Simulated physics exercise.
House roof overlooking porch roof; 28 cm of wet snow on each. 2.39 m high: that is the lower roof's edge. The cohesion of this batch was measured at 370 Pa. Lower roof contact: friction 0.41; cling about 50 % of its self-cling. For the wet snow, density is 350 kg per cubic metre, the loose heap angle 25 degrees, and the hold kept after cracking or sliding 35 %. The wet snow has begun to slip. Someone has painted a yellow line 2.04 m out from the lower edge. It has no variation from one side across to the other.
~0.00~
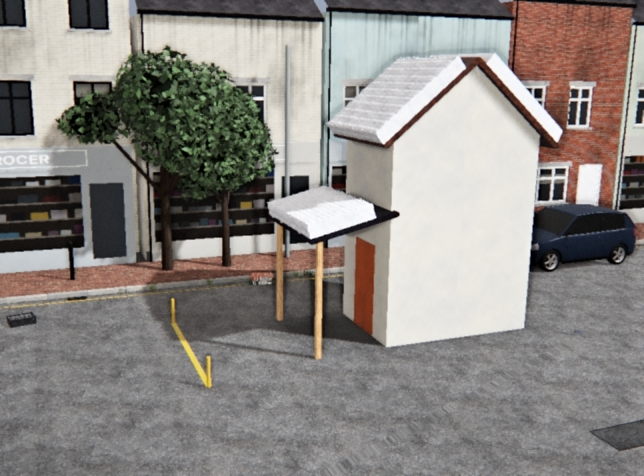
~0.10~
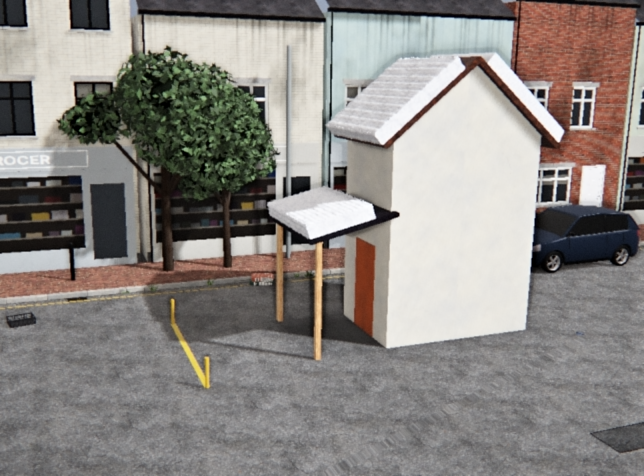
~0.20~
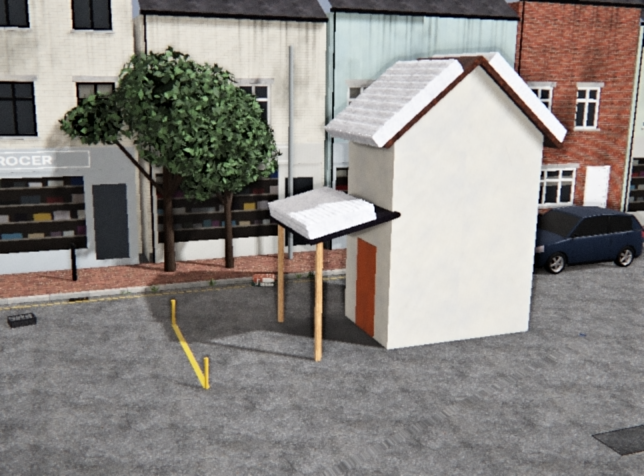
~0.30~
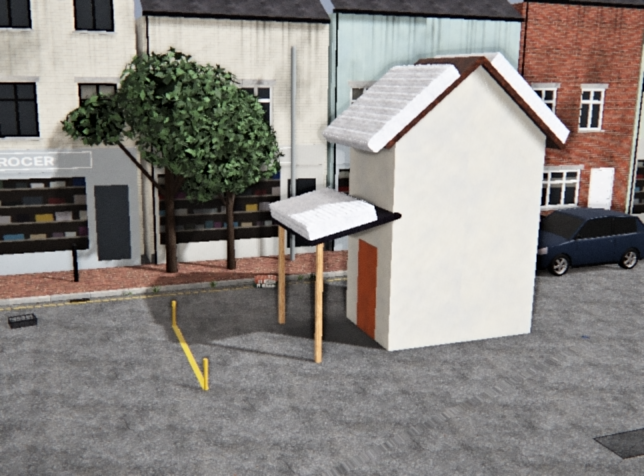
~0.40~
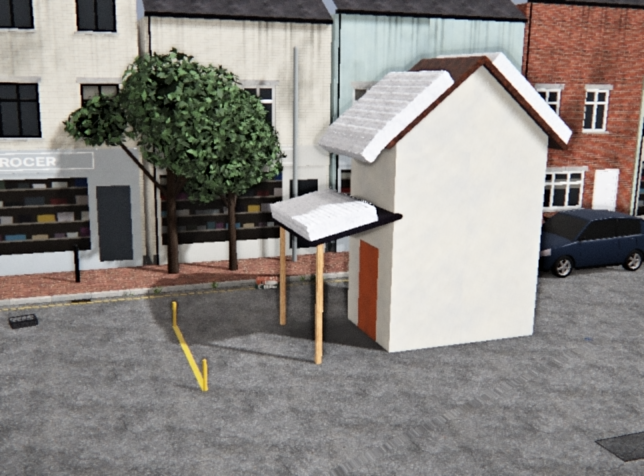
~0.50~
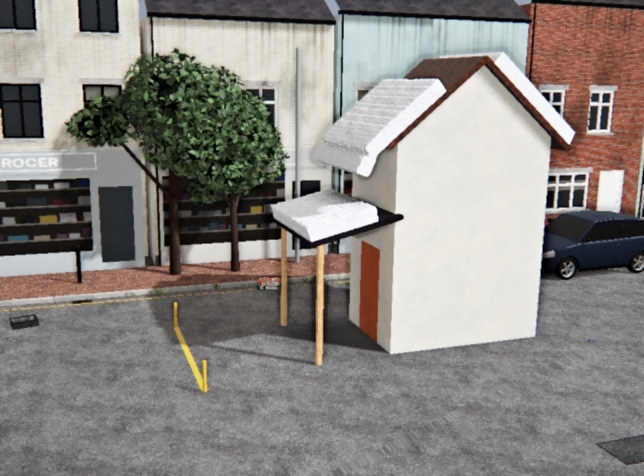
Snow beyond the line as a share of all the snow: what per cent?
The share beyond the line comes to about 39 %.
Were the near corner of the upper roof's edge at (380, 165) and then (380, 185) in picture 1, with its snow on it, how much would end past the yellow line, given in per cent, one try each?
Around 30 percent, then around 20 percent.
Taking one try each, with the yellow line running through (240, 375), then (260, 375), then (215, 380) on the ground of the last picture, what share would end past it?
Respectively about 55 in a hundred, 60 in a hundred and 45 in a hundred.
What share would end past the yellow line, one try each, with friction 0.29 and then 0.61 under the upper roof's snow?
Respectively 35 percent and 20 percent.
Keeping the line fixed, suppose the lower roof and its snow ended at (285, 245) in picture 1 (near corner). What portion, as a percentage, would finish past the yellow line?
About 40 per cent.
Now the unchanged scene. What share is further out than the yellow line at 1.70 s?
About 25 %.
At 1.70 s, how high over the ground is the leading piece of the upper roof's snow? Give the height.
Measured height: Approx. 0.0 m.
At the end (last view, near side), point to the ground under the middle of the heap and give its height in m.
You'd find it near (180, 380), piled some 0.2 m high.
After 1.05 s, none is below the lower edge and 0 % is past the line.
After 1.70 s, 64 % is below the lower edge and 24 % is past the line.
After 2.35 s, 66 % is below the lower edge and 39 % is past the line.
After 3.00 s, 66 % is below the lower edge and 39 % is past the line.
After 3.10 s, at the end, 66 % is below the lower edge and 39 % is past the line.
